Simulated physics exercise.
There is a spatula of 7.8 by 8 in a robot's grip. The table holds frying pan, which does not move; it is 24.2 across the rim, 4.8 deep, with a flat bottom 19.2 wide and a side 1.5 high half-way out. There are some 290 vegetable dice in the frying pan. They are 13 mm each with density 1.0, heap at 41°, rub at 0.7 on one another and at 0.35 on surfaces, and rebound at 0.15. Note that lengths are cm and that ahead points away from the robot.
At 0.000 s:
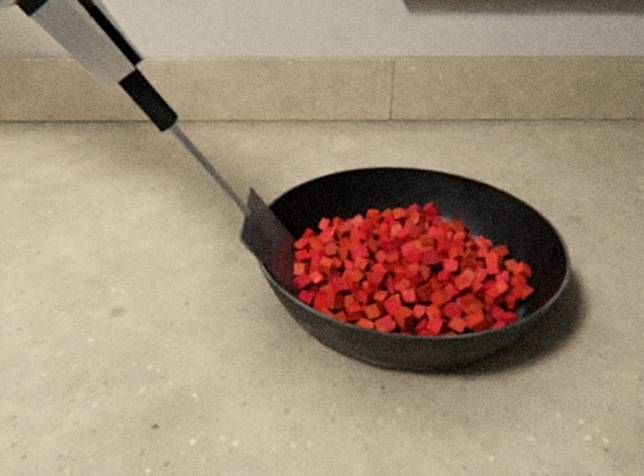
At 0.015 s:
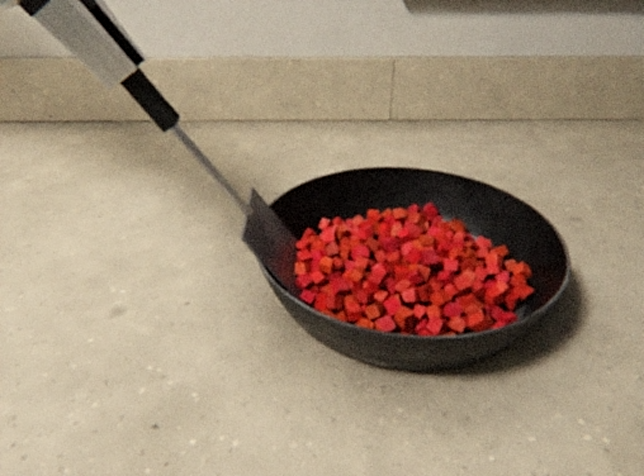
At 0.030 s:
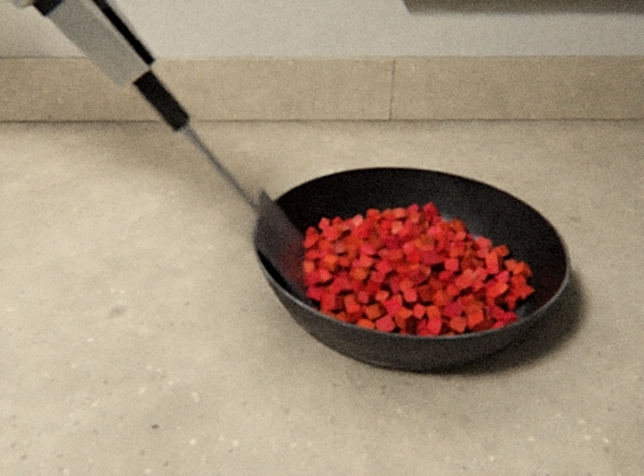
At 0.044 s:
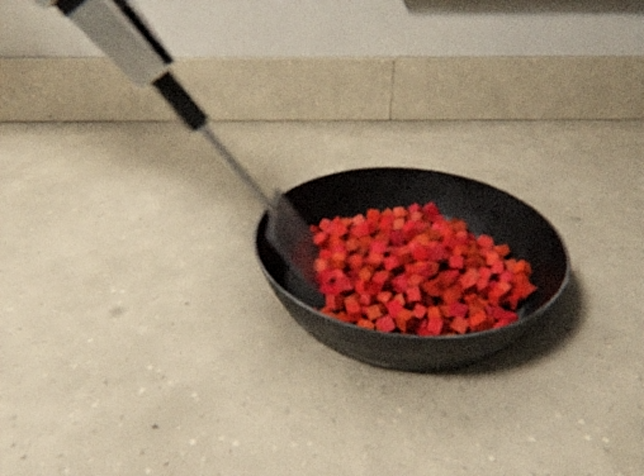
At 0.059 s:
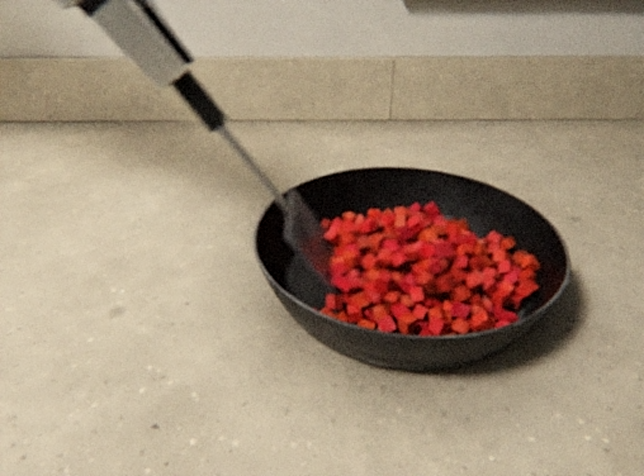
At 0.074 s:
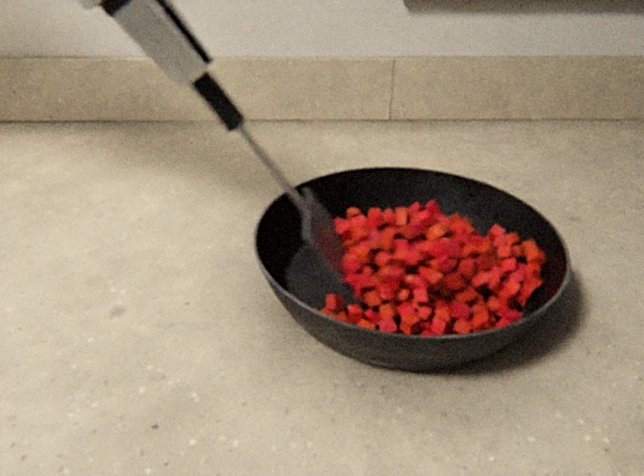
Red diced vegetables in a black frying pan being pushed slightly right by a spatula on a robot arm.
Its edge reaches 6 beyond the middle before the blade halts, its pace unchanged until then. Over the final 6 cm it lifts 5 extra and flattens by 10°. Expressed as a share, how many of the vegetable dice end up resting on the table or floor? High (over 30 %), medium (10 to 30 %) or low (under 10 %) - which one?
Medium, from 10 to 30 %.
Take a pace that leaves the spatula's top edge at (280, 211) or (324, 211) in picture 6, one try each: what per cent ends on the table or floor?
Respectively, around 5 and 15 per cent.
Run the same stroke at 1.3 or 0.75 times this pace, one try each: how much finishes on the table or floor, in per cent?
Estimates in order: 15 per cent, 10 per cent.
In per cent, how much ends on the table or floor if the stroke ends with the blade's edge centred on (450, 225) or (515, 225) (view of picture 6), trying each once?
Close to 5 and close to 25 per cent, respectively.
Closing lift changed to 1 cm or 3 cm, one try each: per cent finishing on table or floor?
I'd put it near 5 in a hundred, then near 10 in a hundred.
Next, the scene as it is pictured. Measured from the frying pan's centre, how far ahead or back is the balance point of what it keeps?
Offset: About 4.5 cm, ahead.
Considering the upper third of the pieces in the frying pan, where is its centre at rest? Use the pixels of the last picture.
Pixel position: Approx. (504, 254).
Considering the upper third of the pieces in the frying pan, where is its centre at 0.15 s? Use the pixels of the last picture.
Around (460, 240).
By 0.11 s, sloping 56°, highest piece 5 above the table; 291 in the frying pan.
By 0.15 s, sloping 52°, highest piece 7 above the table; 291 in the frying pan.
By 0.36 s, sloping 46°, highest piece 6 above the table; 248 in the frying pan, 38 on the table or floor, 5 on the blade or in flight.
By 1.41 s, sloping 46°, highest piece 5 above the table; 248 in the frying pan, 43 on the table or floor.
Final count, 248 in the frying pan, 43 on the table or floor. That is 15 % on the table or floor.
